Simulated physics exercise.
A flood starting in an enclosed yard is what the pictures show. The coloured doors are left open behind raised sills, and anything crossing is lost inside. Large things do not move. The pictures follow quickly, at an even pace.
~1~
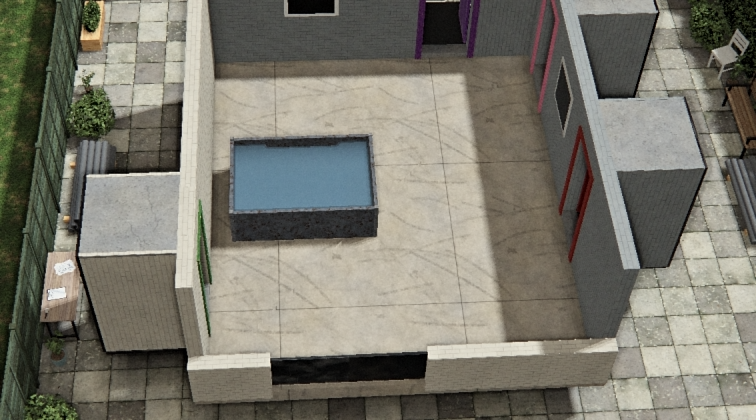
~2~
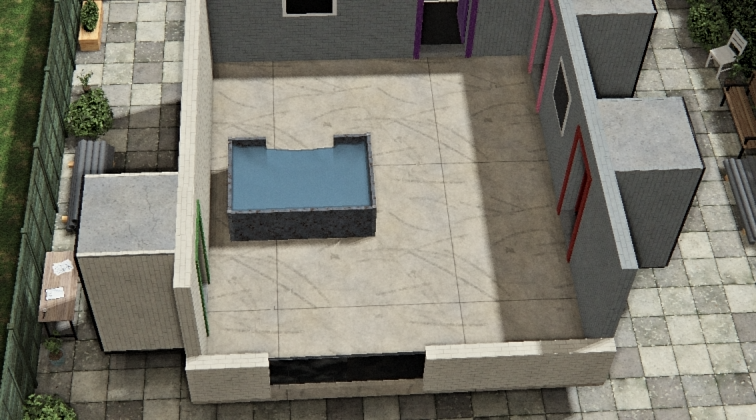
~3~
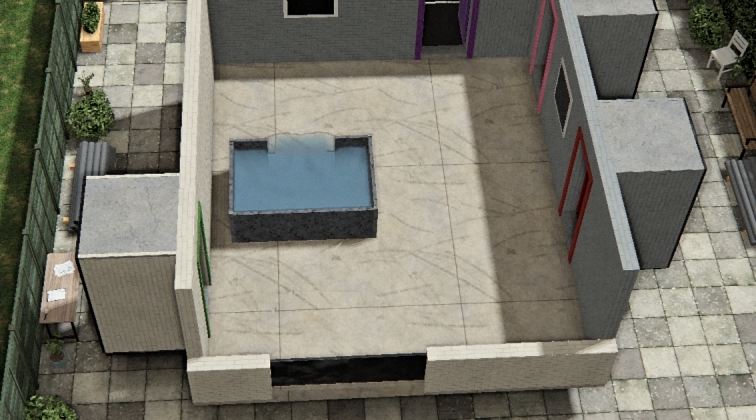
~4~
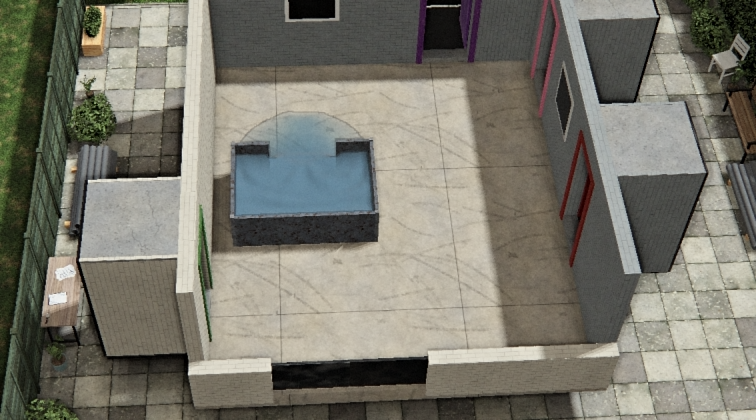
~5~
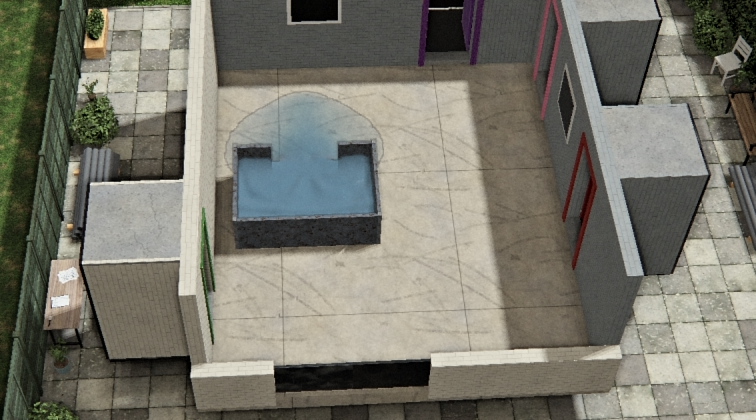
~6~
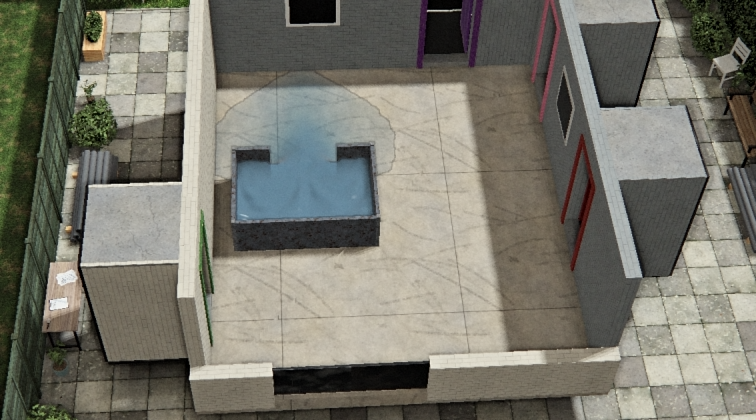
Water pouring through a gap in the far side of an open tank and spreading across the floor of a walled yard.
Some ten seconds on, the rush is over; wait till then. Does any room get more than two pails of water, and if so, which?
My prediction: Red door: Not over the line on that one, purple door: Not over the line on that one, green door: Not over the line on that one, pink door: Not over the line on that one.
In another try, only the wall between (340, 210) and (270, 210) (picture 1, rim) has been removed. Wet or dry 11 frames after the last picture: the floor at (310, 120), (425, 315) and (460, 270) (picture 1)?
Log: Point 1 unreached; point 2 inundated; point 3 unreached.
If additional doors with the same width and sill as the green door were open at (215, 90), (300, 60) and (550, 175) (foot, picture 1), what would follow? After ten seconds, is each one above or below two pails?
Taking them as listed, the first gets past the limit, the second gets past the limit and the third doesn't reach the limit.
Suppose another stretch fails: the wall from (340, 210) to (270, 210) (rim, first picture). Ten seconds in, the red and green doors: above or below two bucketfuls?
I'd say the red door stays shy of the line and the green door crosses the line.
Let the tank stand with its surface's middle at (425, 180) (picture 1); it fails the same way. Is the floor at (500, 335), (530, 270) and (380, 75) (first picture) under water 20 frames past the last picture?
Well, in the order you listed them, they'd be unreached, unreached and reached by the flood.
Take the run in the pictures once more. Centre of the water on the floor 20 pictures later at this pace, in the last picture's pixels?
The balance point is around (331, 140).
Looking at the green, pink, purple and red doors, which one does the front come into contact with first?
The purple one.
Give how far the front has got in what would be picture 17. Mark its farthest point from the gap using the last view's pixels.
Near (523, 68).
A moment on, water covers 20 % of the floor; the red door not reached, the purple door not reached, the green door not reached, the pink door not reached.
Next, water covers 25 % of the floor; the red door not reached, the purple door wet at the sill, nothing in, the green door not reached, the pink door not reached.
Then, water covers 35 % of the floor; the red door not reached, the purple door wet at the sill, nothing in, the green door not reached, the pink door wet at the sill, nothing in.
Later, water covers 65 % of the floor; the red door wet at the sill, nothing in, the purple door wet at the sill, nothing in, the green door wet at the sill, nothing in, the pink door wet at the sill, nothing in.
In the end, water covers 95 % of the floor; the red door wet at the sill, nothing in, the purple door wet at the sill, nothing in, the green door wet at the sill, nothing in, the pink door wet at the sill, nothing in.
